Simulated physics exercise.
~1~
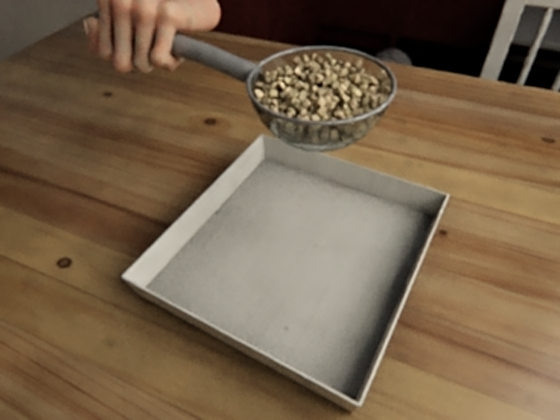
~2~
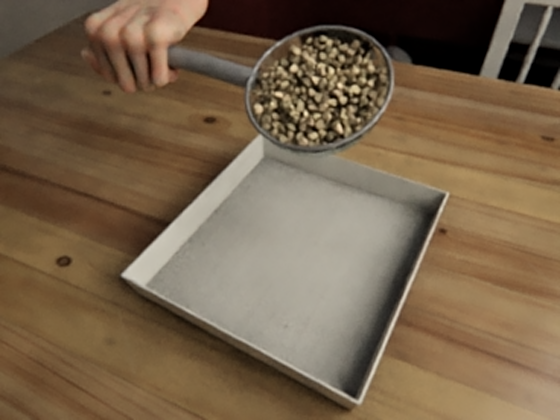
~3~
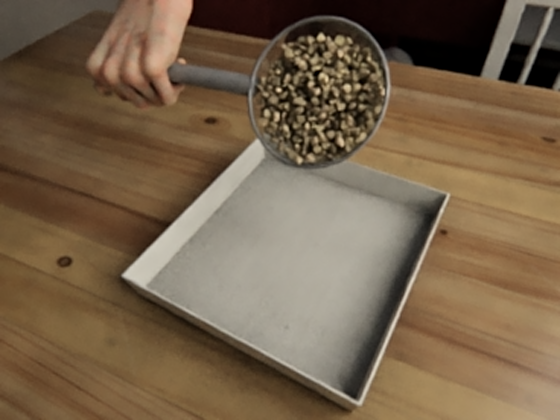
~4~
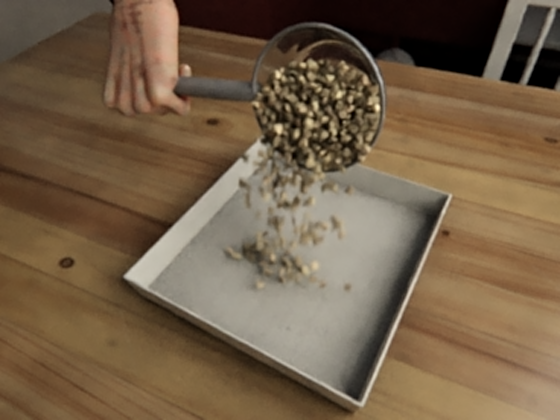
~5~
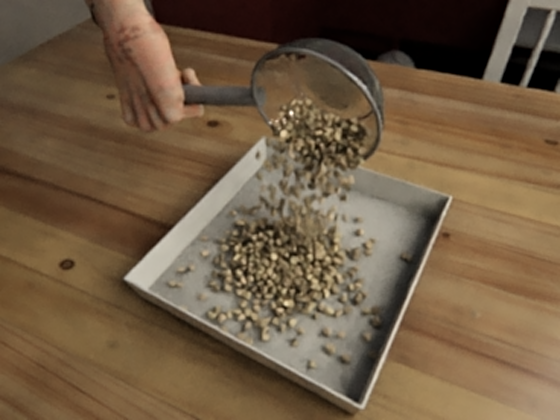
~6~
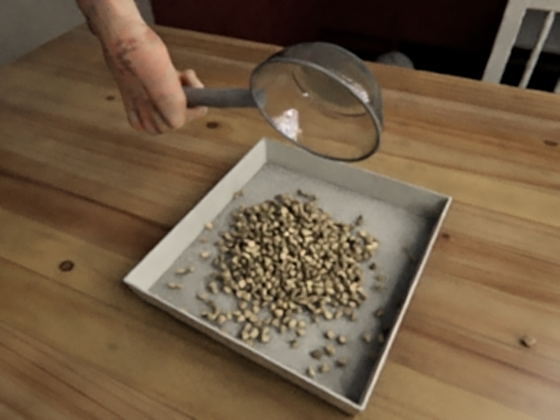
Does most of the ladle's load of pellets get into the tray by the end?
Yes, nearly the whole load lands in the tray. The pellets lie in a broad heap there, and the ladle is left empty.
